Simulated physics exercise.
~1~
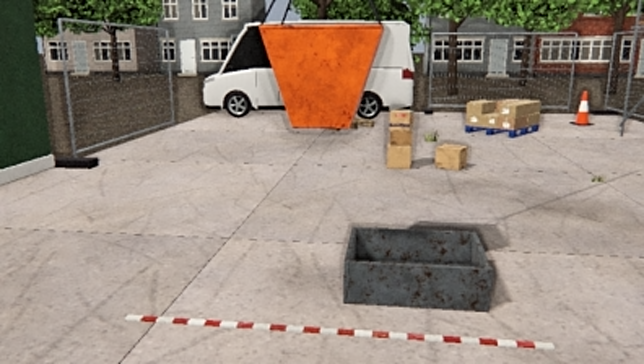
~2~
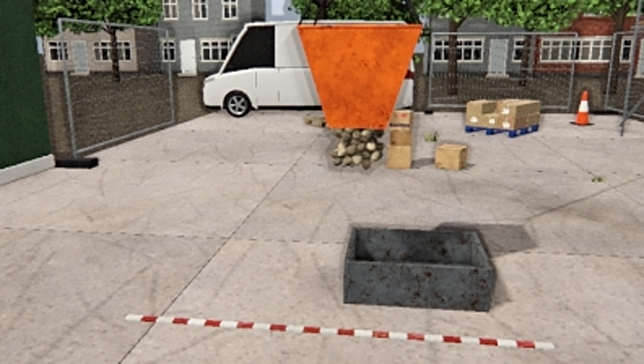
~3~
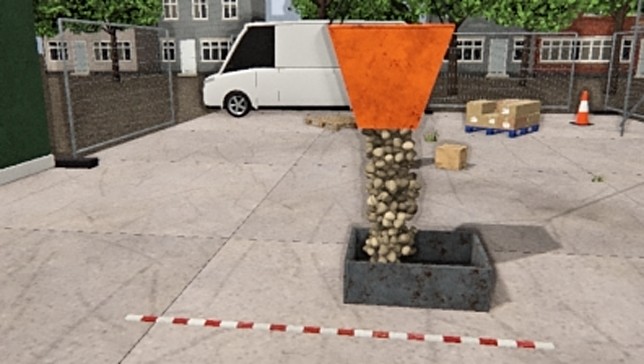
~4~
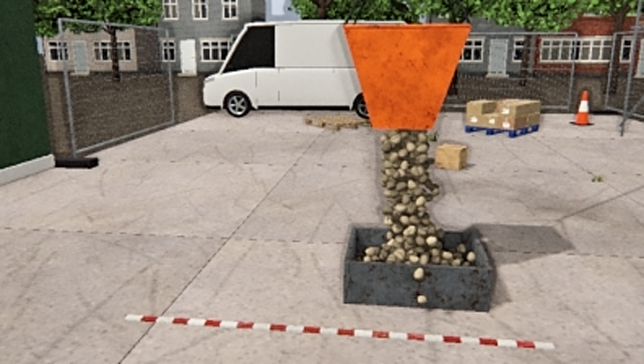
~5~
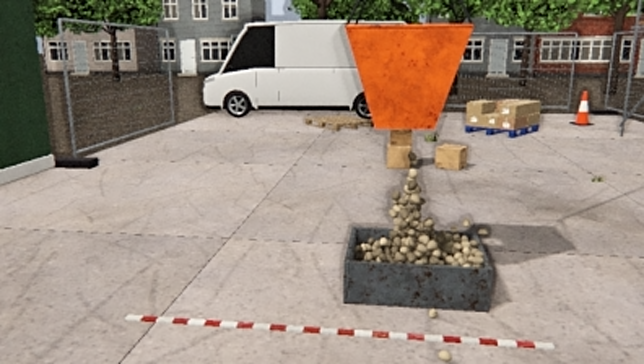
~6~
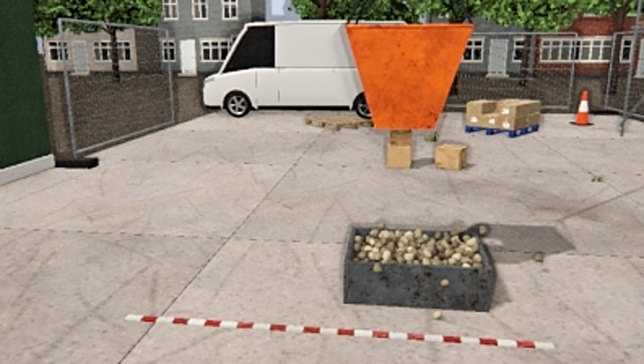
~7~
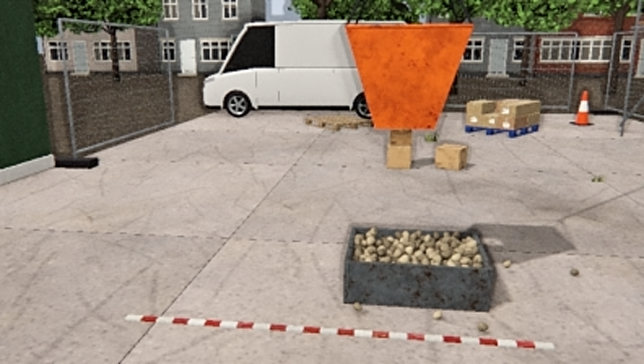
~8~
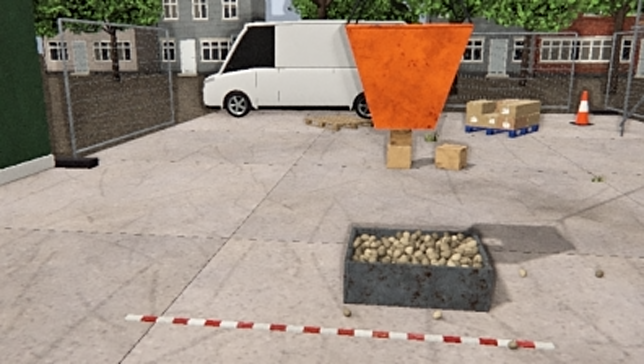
An orange skip hangs above a paved yard and glides to the right, with a white van, cardboard boxes and a traffic cone behind it. As it travels, round, pale stones begin to drop from its underside. They pour down in a thick column into an open dark bin that sits behind a red and white striped pole. The skip stops almost over the bin while the stream thins and runs out. The stones settle in a heap that fills the bin, and a few strays come to lie on the paving in front and to the right.
